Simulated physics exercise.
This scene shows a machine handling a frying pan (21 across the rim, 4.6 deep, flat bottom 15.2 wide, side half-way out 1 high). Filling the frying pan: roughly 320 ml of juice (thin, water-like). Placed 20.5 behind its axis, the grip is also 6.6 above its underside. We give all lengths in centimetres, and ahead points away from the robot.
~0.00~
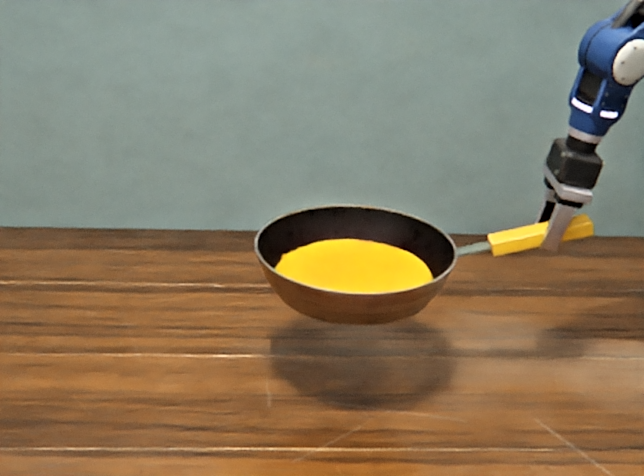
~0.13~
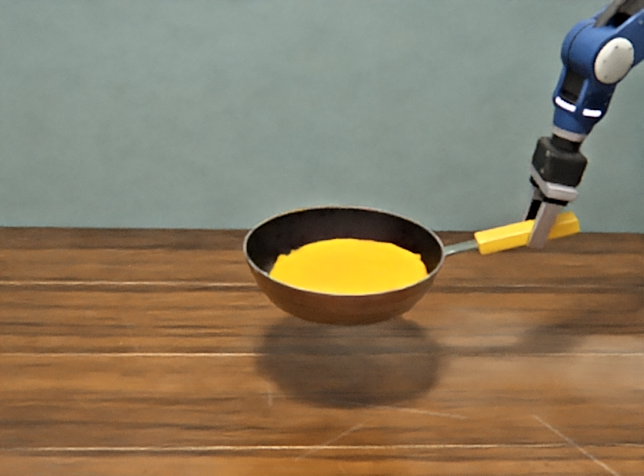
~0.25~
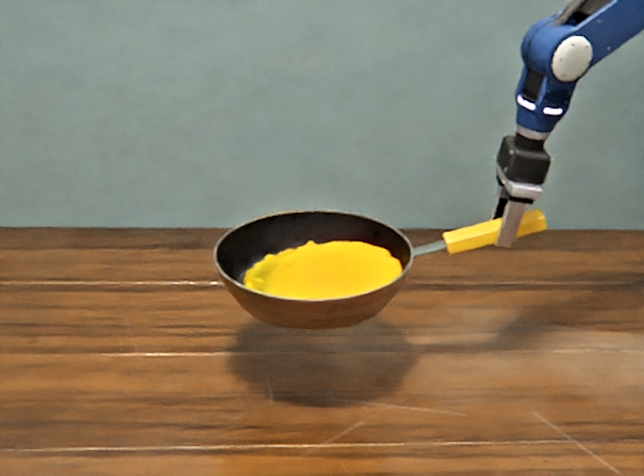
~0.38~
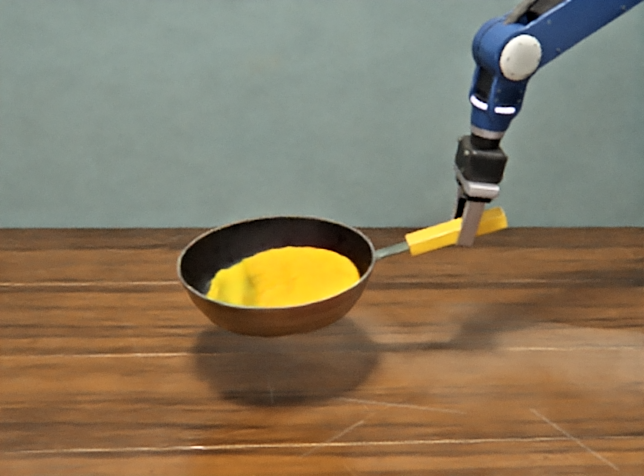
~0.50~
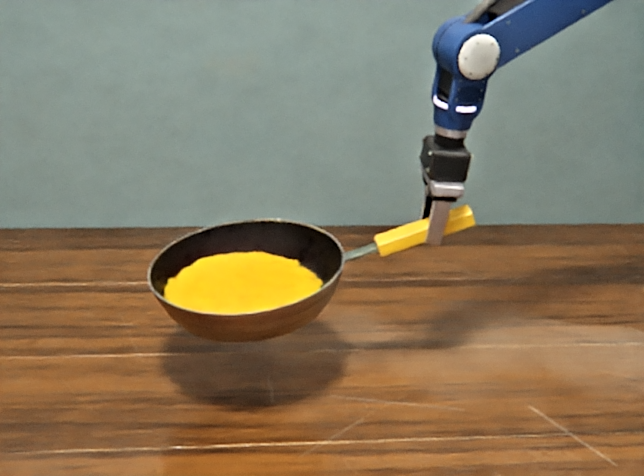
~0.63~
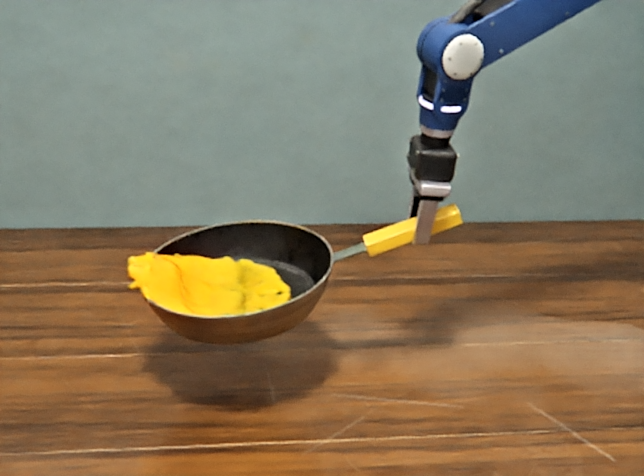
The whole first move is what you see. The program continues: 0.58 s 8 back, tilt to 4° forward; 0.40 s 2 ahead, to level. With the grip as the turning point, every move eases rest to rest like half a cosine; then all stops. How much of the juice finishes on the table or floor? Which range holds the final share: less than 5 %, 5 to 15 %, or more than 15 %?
The final share is 5 to 15 %.
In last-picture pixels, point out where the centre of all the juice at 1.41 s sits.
Centre pixel approx. (307, 279).
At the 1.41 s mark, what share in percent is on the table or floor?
Reading: Around 10 %.
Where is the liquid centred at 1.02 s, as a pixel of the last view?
The centre is around (293, 287) in the last picture.
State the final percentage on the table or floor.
I reckon close to 10 in a hundred.
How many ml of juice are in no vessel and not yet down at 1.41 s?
Around 0 ml at that moment.
After 1.02 s, tilted 5° forward, liquid up to 14 above the table; 290 ml in the frying pan, 35 ml on the table or floor.
After 1.41 s, tilted 2° forward, liquid up to 14 above the table; 290 ml in the frying pan, 35 ml on the table or floor.
After 1.81 s, level, liquid up to 15 above the table; 290 ml in the frying pan, 35 ml on the table or floor.
After 2.61 s, level, liquid up to 15 above the table; 290 ml in the frying pan, 35 ml on the table or floor.
In the end, 290 ml in the frying pan, 35 ml on the table or floor. That is 10 % on the table or floor.
